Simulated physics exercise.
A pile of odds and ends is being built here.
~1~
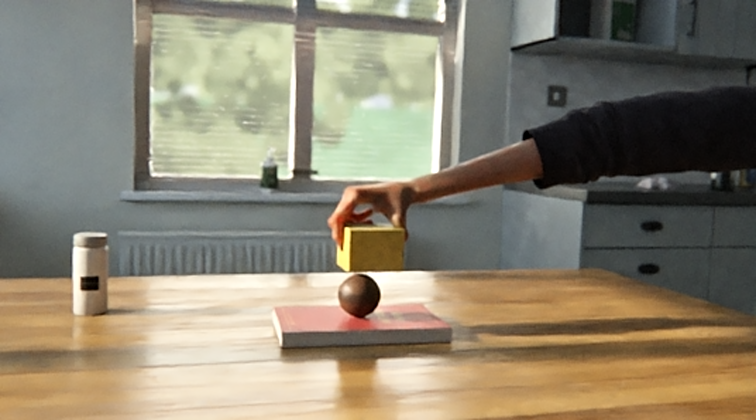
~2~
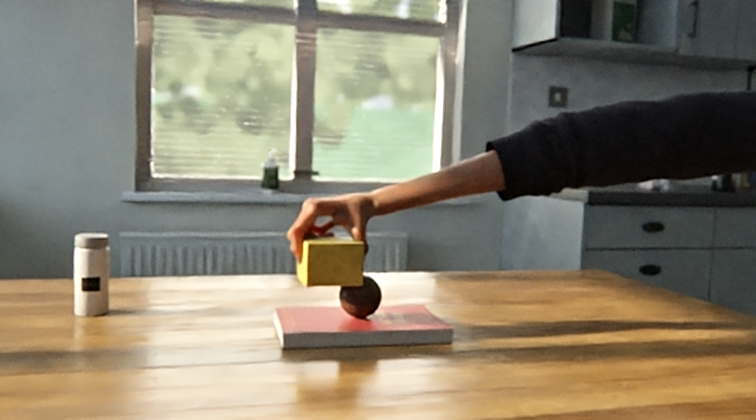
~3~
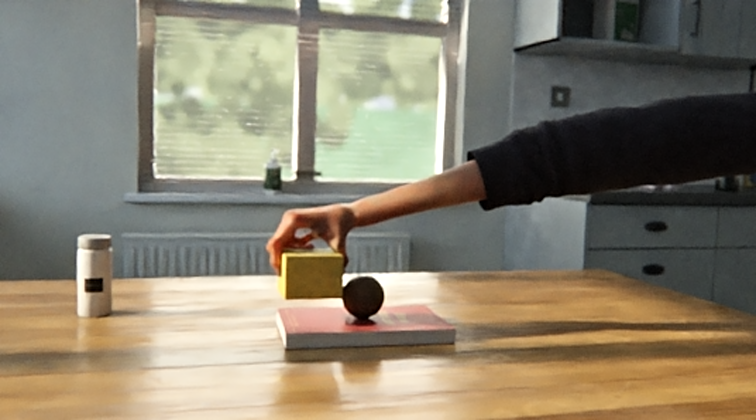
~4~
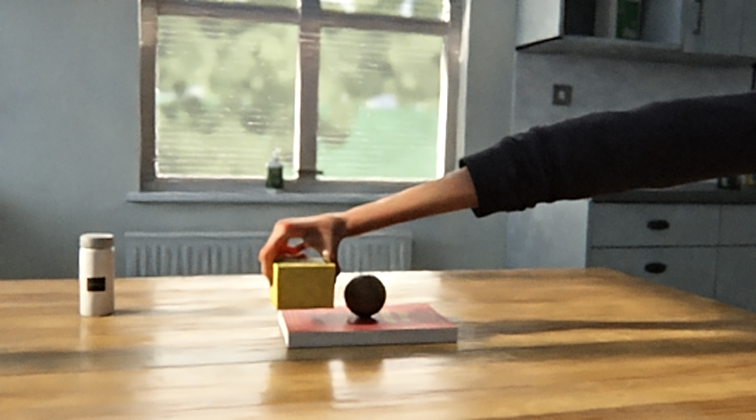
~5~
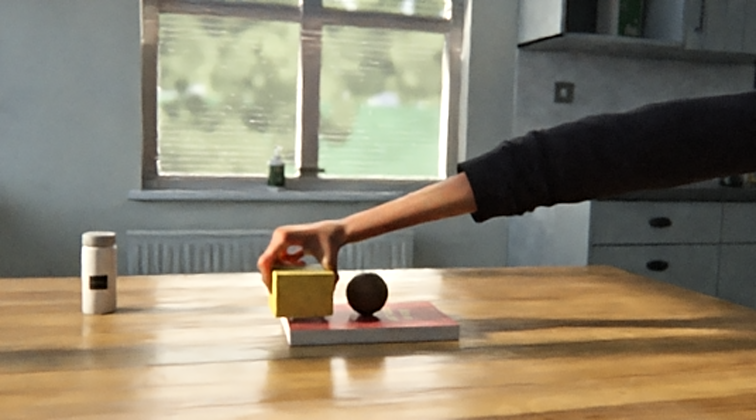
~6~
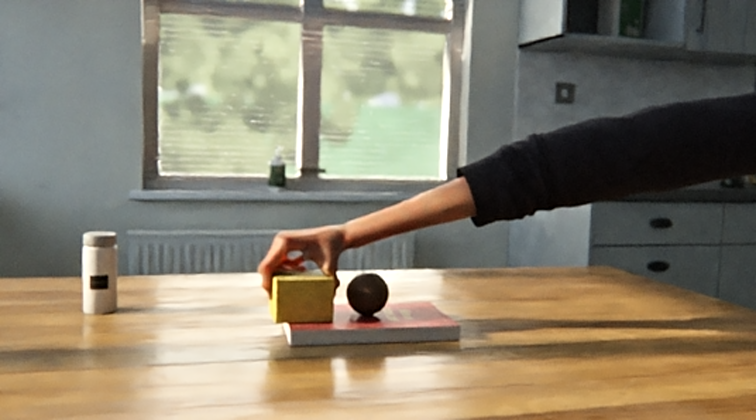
A hand moving a yellow block left from above a dark brown ball and lowering it beside the ball on a red book.
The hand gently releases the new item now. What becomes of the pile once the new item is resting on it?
The pile remains standing.
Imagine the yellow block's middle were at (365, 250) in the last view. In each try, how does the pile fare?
Then it loses its balance.
Then, 0.20 s on from there, no change.
Then, 0.40 s on from there, yellow block resting near (301, 296).
In the end, all 4 unmoved. At the end, from the last picture's camera, yellow block near (301, 296). The pile holds.
